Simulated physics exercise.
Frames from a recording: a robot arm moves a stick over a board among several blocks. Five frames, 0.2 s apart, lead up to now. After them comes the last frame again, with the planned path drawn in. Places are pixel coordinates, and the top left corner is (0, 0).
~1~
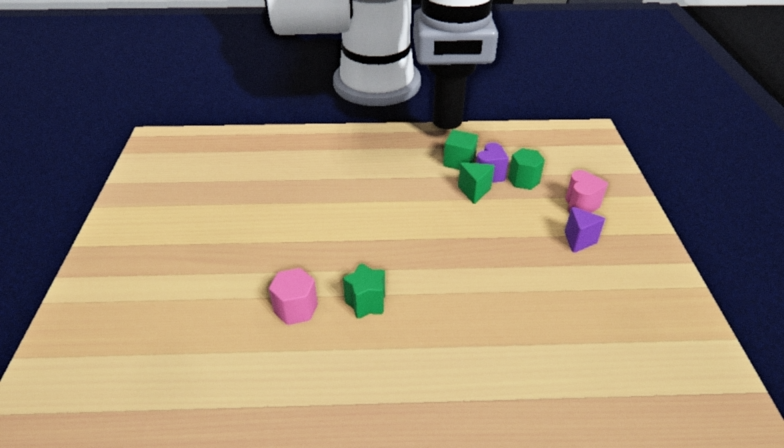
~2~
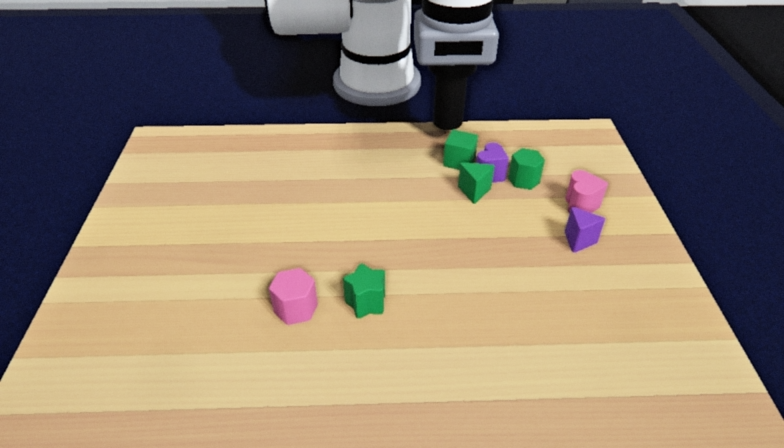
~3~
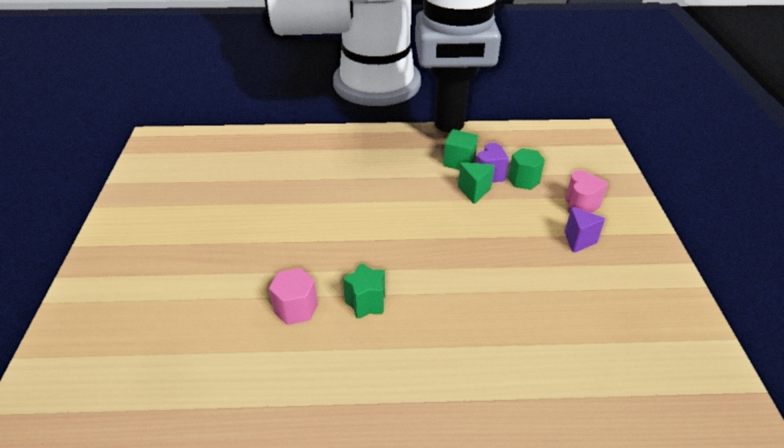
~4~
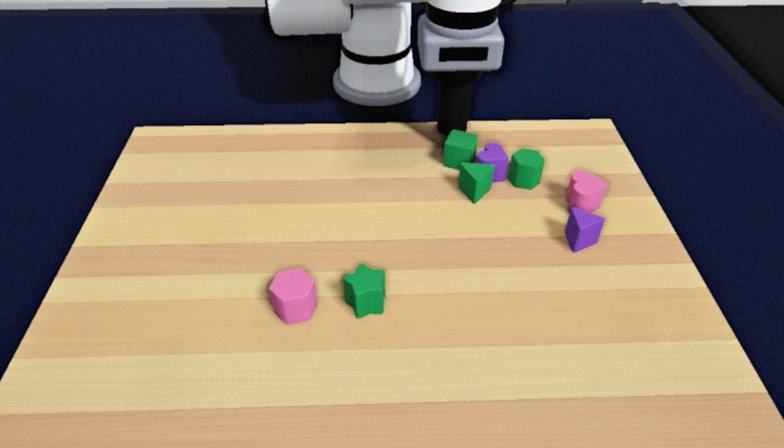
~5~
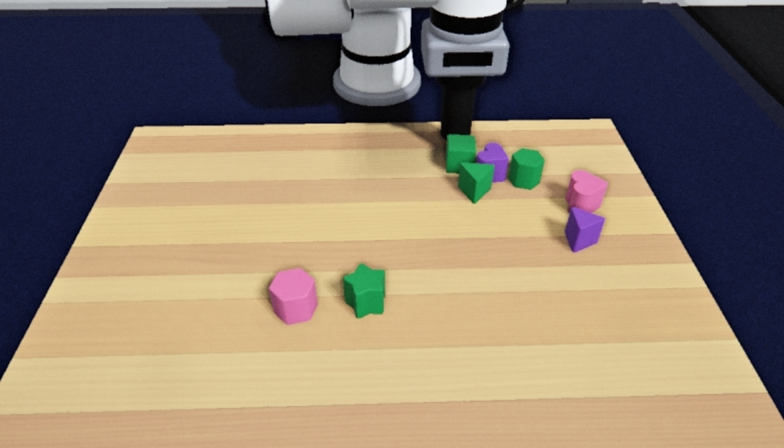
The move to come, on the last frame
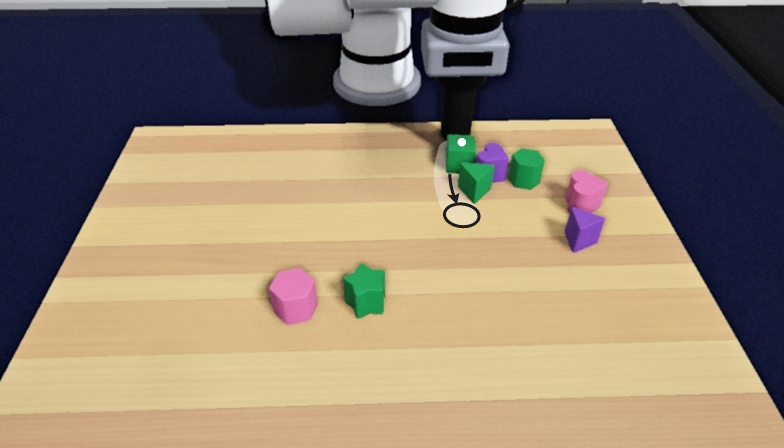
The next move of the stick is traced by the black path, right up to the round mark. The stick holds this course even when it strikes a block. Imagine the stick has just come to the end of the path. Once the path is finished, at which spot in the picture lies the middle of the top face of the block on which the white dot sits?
It comes to (493, 206).
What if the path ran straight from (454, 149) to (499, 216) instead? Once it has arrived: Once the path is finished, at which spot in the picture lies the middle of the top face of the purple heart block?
In the picture, that point is around (518, 171).
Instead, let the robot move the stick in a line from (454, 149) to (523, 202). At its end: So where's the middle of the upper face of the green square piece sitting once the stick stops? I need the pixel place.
The answer is (468, 161).
Path on the board, from (454, 149) via (450, 179), ending at (462, 215); the dot is on the green square piece.
The first path, step by step. One third of the way, stick at (451, 154); green square piece at (463, 163), turned 25° anticlockwise; green three-sided block at (482, 176), turned 25° anticlockwise; purple heart block at (495, 153), turned 20° anticlockwise.
Two thirds of the way, stick at (454, 176); green square piece at (474, 185), turned 50° anticlockwise; green three-sided block at (500, 193), turned 50° anticlockwise; purple heart block at (495, 153), turned 20° anticlockwise.
At the end, stick at (463, 200); green square piece at (493, 206), turned 65° anticlockwise; green three-sided block at (522, 209), turned 70° anticlockwise; purple heart block at (495, 153), turned 20° anticlockwise; green six-sided block in place.
